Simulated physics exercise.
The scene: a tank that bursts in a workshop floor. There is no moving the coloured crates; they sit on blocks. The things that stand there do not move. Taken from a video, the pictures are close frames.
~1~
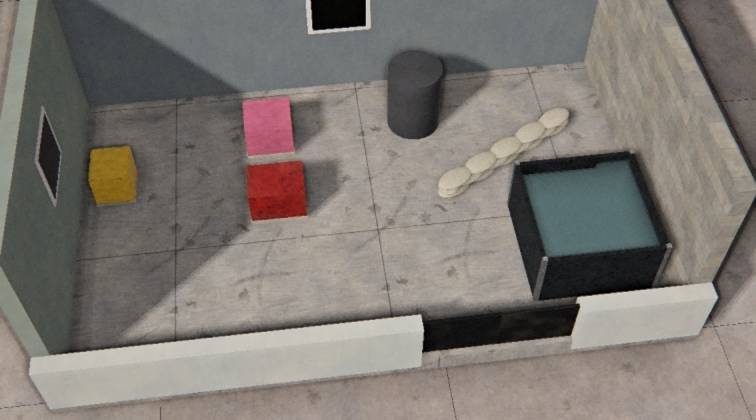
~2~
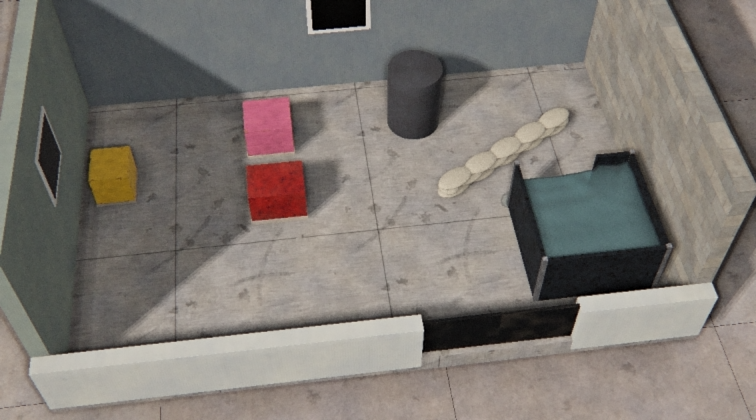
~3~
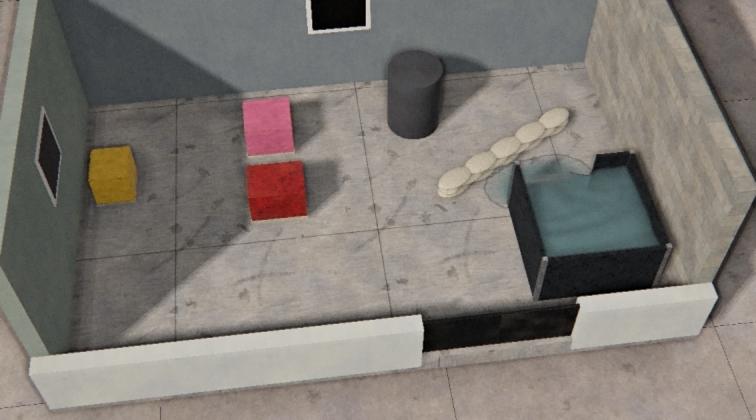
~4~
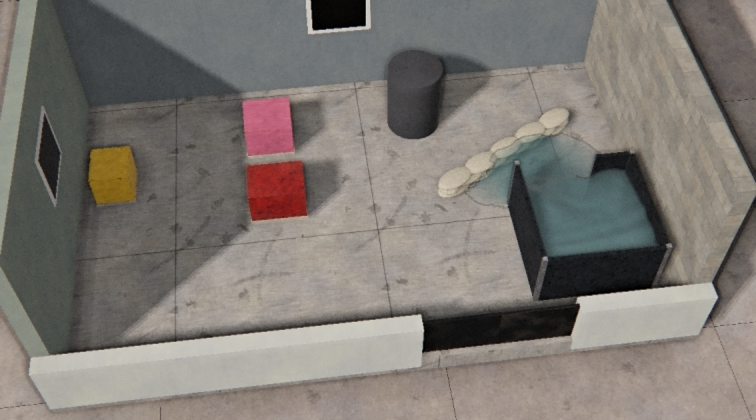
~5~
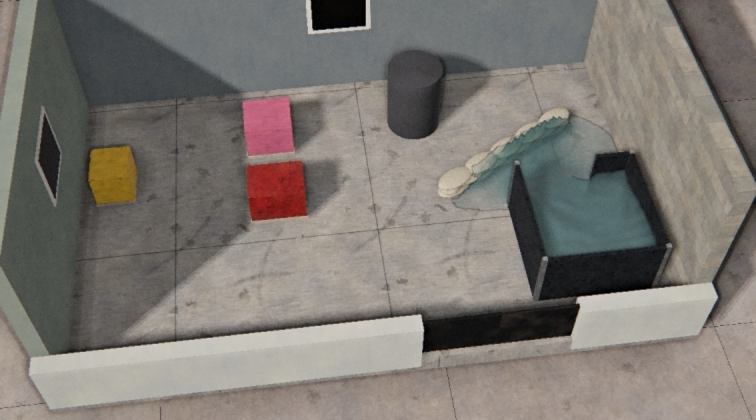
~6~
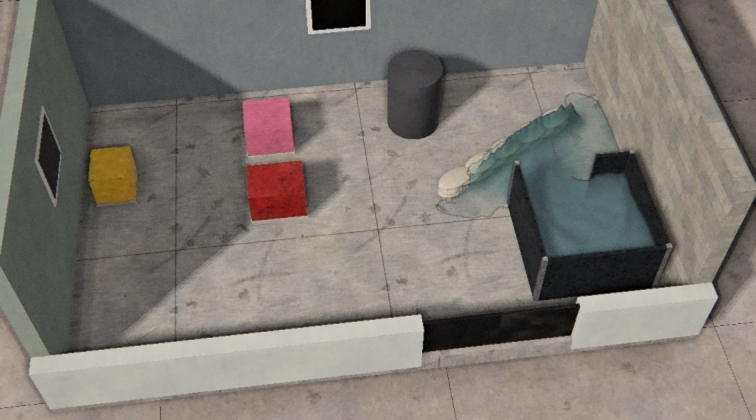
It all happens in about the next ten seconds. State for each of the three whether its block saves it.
The pink crate is not saved and gets wet. The red crate is not saved and gets wet. The yellow crate is not saved and gets wet.
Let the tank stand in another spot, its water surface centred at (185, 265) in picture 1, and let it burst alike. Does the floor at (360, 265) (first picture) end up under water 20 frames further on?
Not reached.
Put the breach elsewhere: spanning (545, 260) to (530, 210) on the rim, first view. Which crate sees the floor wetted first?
First in line is the crate marked red.
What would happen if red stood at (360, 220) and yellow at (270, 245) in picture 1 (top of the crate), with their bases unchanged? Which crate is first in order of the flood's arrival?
That should be the red one.
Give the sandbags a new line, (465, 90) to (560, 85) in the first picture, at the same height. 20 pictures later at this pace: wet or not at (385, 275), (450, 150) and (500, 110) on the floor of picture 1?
Untouched, inundated, inundated.
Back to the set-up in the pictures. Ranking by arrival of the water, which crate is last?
Easy - the crate marked yellow.
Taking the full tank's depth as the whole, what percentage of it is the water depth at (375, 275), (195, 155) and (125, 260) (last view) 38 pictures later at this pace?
First spot roughly 6 %, second 2 %, third 2 %.
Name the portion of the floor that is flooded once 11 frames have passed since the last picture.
My best guess is some 45 %.
A moment on, water covers 25 % of the floor; the pink crate not reached, the red crate not reached, the yellow crate not reached.
Next, water covers 45 % of the floor; the pink crate not reached, the red crate not reached, the yellow crate not reached.
Then, water covers 60 % of the floor; the pink crate water round its plinth, the red crate water round its plinth, the yellow crate not reached.
Later, water covers 90 % of the floor; the pink crate water round its plinth, the red crate water round its plinth, the yellow crate water round its plinth.
In the end, water covers 100 % of the floor; the pink crate was topped, the red crate was topped, the yellow crate was topped.
